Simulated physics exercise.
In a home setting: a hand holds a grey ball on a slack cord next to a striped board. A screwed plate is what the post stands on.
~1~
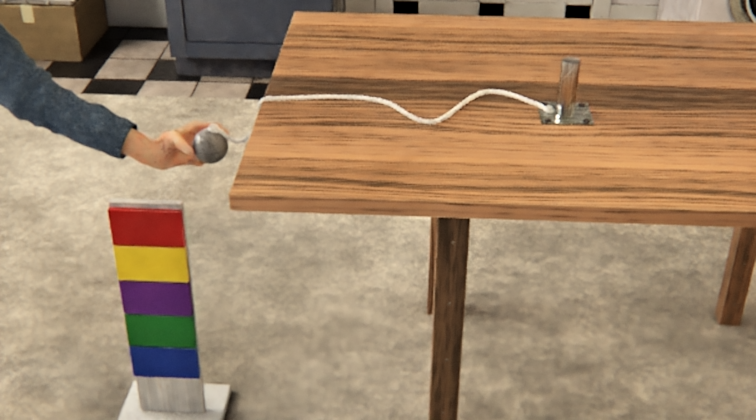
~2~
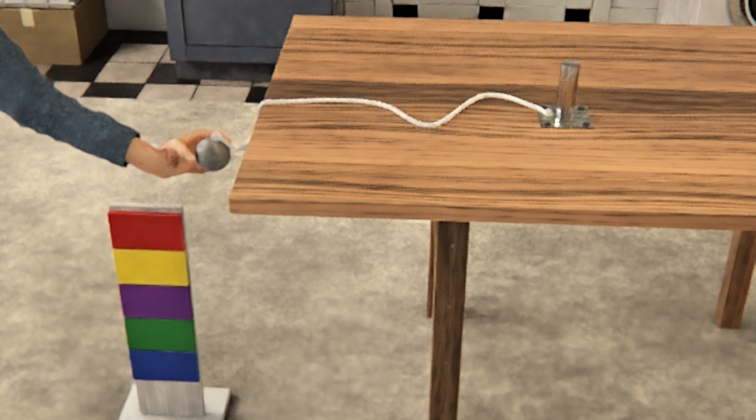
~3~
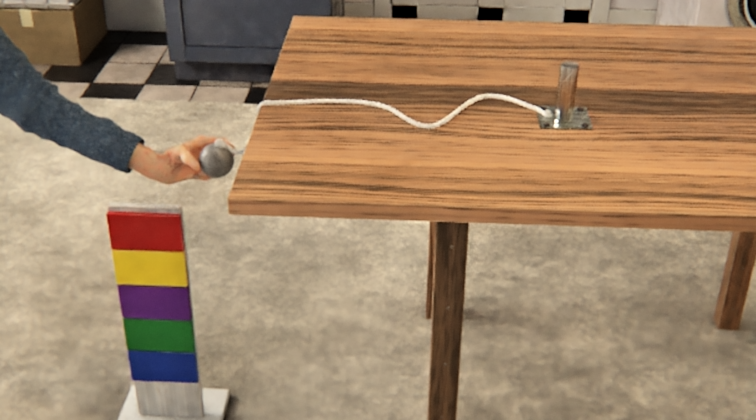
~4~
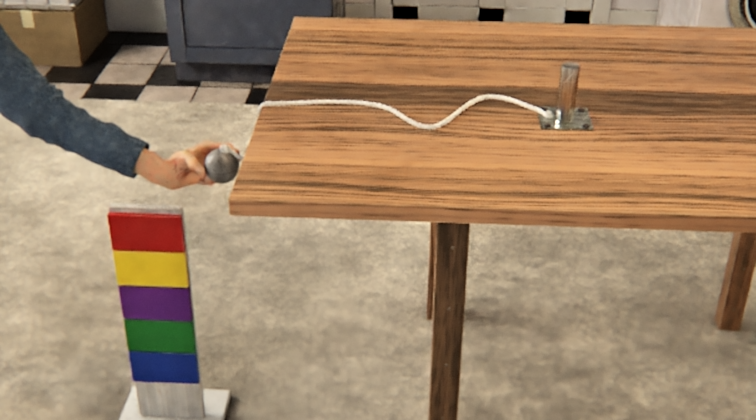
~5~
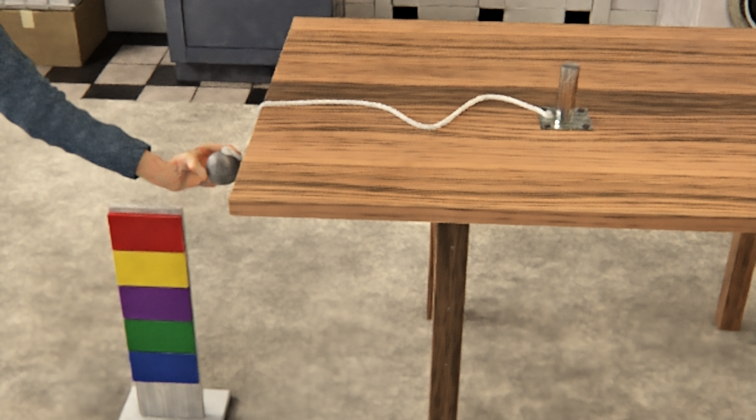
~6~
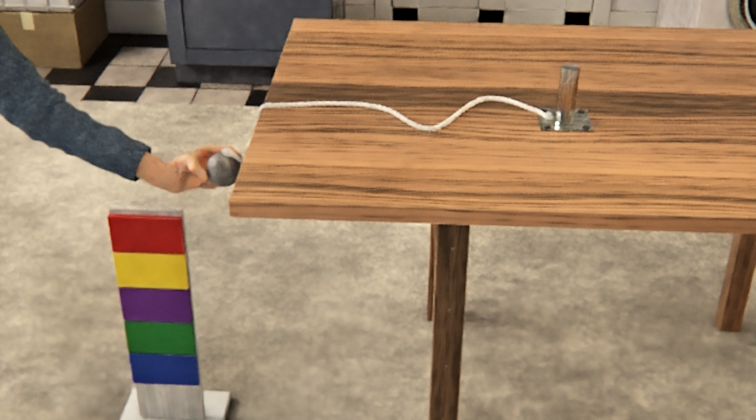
A hand holding a grey ball on a white cord moves slightly down and right beside a wooden table.
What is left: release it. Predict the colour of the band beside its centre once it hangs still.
I would predict yellow.
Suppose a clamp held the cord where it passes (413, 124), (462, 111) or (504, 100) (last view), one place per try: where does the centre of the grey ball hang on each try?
The places are (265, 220), (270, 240) and (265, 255).
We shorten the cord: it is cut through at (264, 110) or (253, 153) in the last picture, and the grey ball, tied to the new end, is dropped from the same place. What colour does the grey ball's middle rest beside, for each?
Cut one gives higher than all five; cut two gives red.
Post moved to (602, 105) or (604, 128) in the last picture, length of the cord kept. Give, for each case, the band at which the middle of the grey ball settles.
First try: Red; second try: Red.
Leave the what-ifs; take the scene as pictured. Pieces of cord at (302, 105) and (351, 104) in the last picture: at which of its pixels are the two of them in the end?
The first one ends up at (262, 144) and the second one at (275, 108).
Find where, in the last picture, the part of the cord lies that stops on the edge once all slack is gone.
That spot is roughly at (337, 104).
A little later, ball near (280, 267); level with yellow.
Next, ball near (264, 259); level with yellow.
When it is over, ball near (267, 264); level with yellow. The yellow one.
